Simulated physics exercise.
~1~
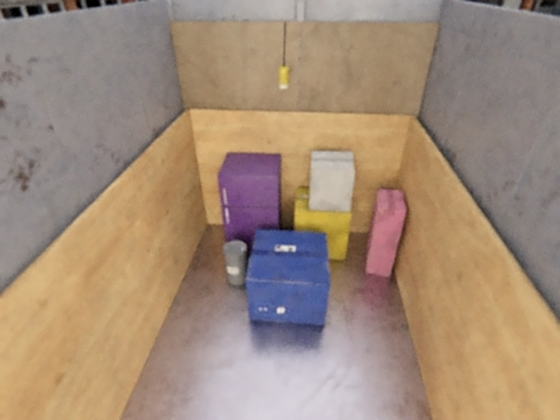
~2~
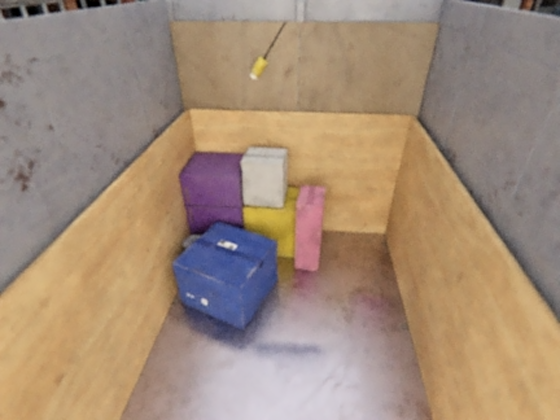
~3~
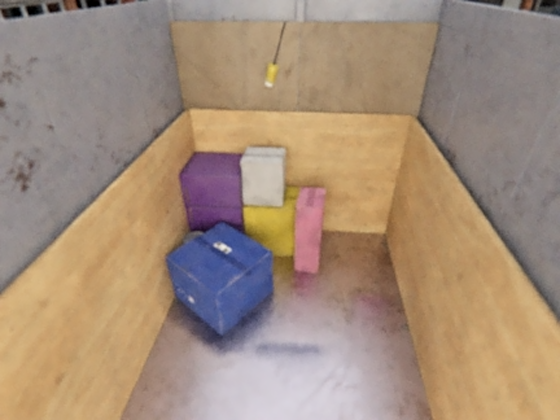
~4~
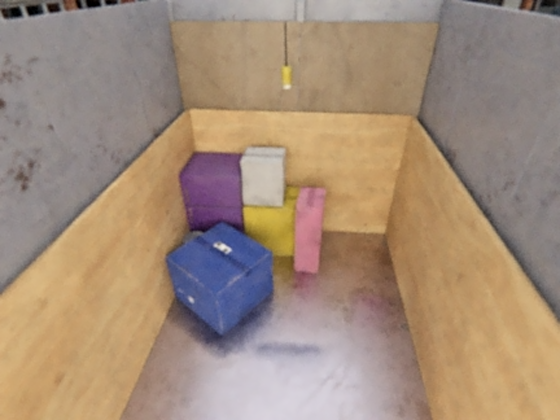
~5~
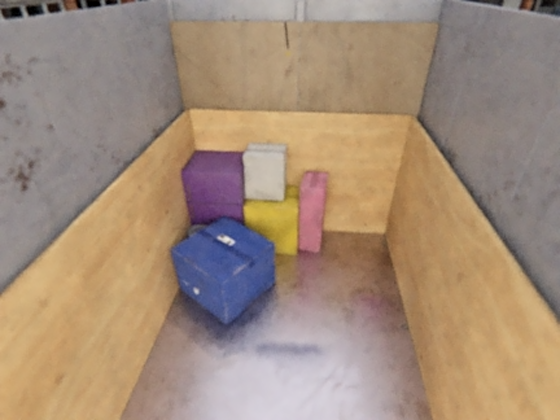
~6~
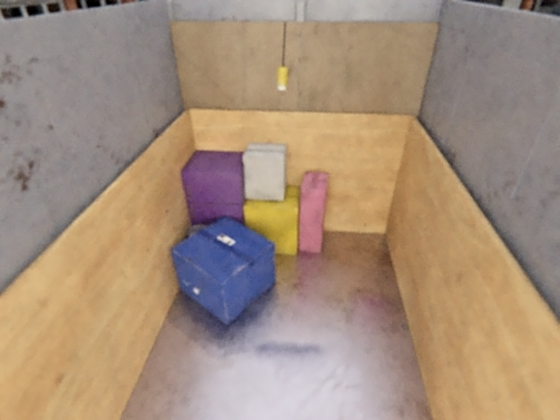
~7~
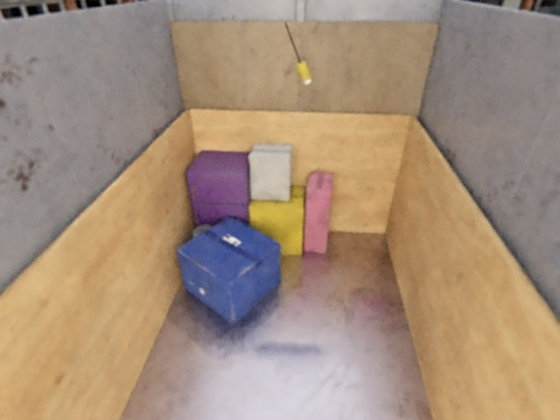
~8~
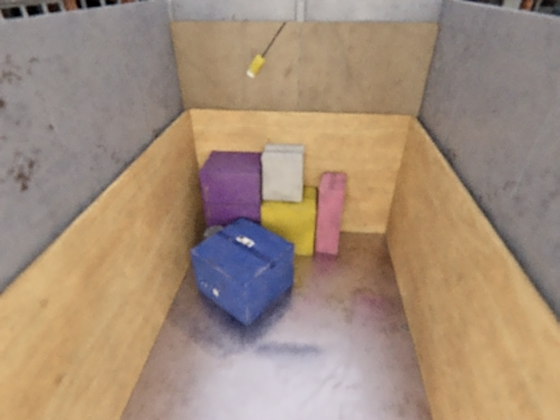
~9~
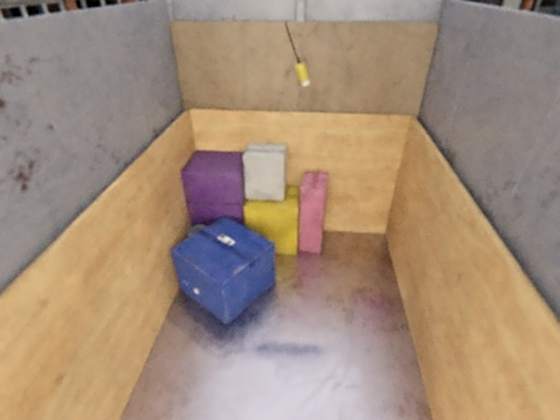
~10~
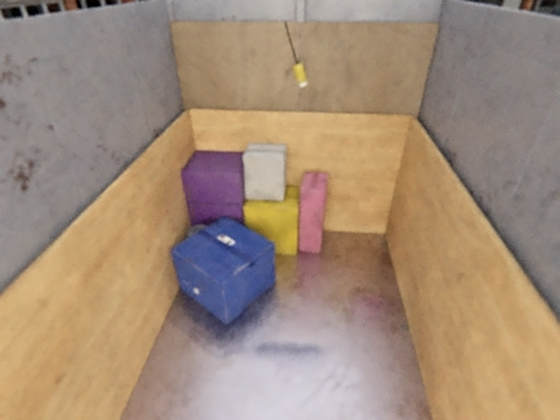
We see coloured boxes and a small grey canister in a van's load bay as a lamp swings; the load slides left, the blue box turning, then shifts slightly forwards, drifts right and slides back left, ending at rest with the white box still atop the yellow one.
